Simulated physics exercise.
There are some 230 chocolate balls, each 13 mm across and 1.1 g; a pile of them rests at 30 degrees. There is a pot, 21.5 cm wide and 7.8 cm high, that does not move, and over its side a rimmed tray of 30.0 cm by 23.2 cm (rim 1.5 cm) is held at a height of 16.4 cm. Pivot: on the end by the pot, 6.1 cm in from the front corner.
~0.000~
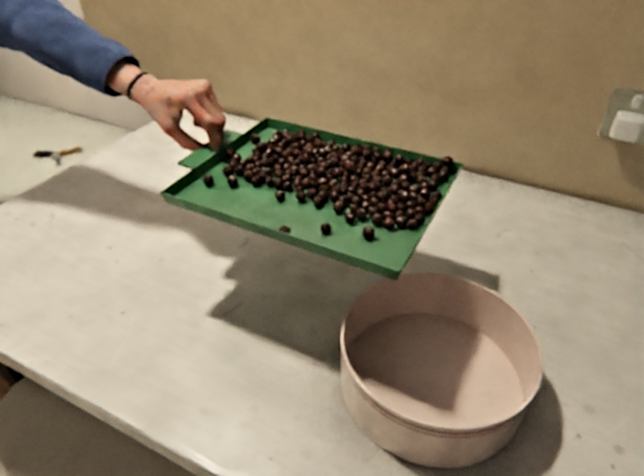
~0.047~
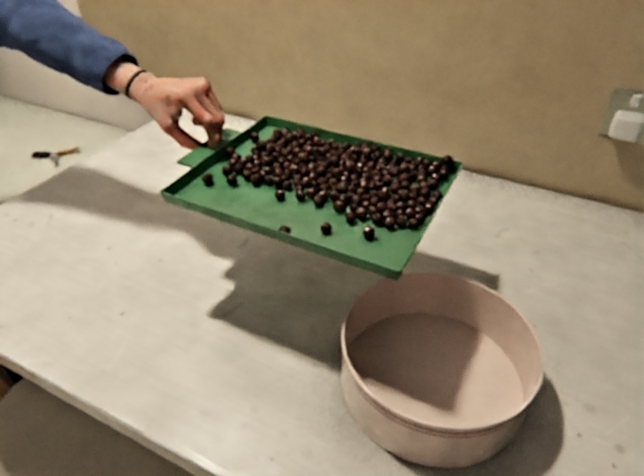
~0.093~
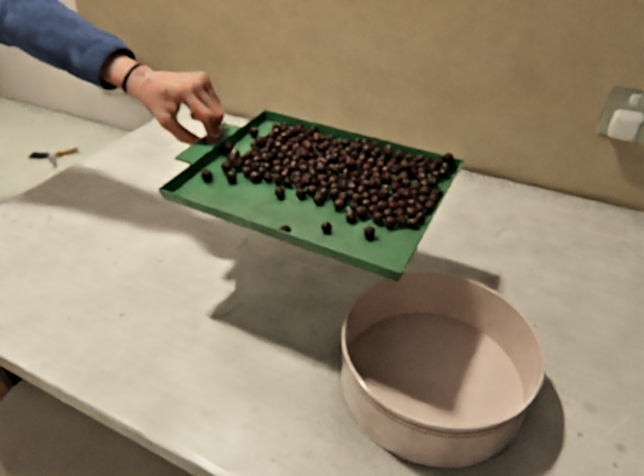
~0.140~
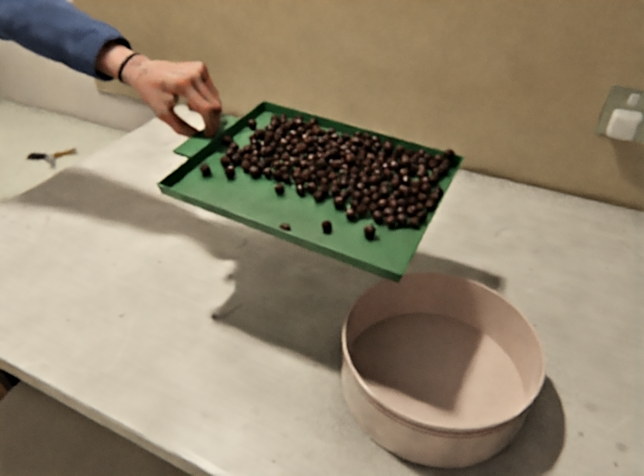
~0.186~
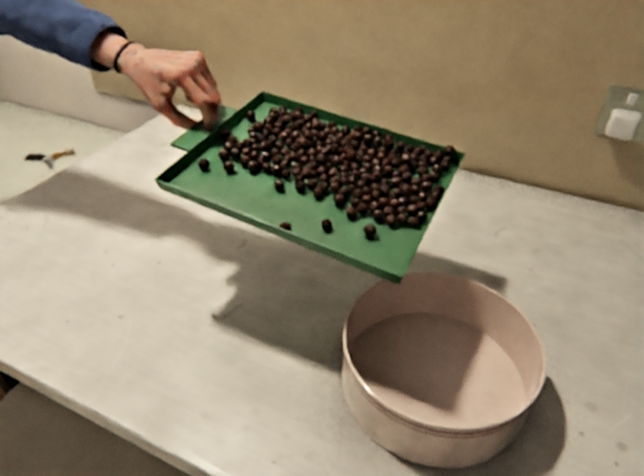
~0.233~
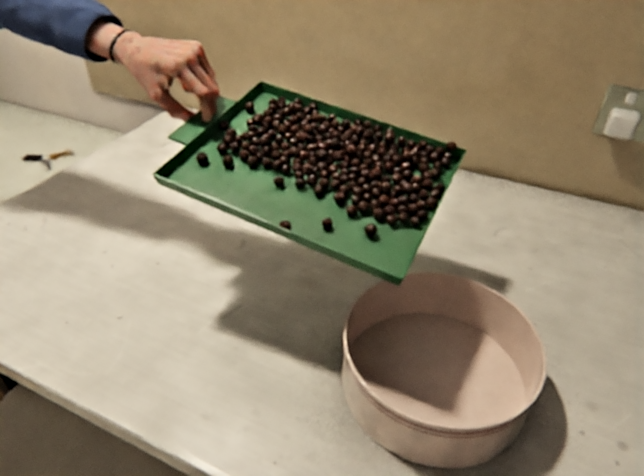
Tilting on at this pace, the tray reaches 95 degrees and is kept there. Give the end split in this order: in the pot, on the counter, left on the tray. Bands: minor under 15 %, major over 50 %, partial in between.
Pot: Major, counter: Minor, left on the tray: Minor.
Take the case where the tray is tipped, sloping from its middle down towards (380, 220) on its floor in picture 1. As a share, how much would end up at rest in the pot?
That comes to around 85 per cent.
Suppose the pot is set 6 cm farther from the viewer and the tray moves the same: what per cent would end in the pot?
My estimate: Some 60 per cent.
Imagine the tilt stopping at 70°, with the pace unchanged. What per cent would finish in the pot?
Around 10 per cent, then.
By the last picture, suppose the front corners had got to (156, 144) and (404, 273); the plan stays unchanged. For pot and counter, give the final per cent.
Pot 80; counter 20.
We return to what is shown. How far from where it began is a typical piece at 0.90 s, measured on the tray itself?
8 cm.
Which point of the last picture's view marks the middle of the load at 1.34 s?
The middle of the load should be near (390, 184) then.
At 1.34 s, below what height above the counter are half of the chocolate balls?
Some 26 cm.
After 0.90 s, tilt 50 degrees; the tray holds 95 %, the pot 0 %.
After 1.34 s, tilt 77 degrees; the tray holds 90 %, the pot 5 %.
Then, at 1.86 s, tilt 95 degrees; the tray holds 5 %, the pot 90 %.
At rest (2.7 s), pot 95 %, counter 5 %, tray 0 %.
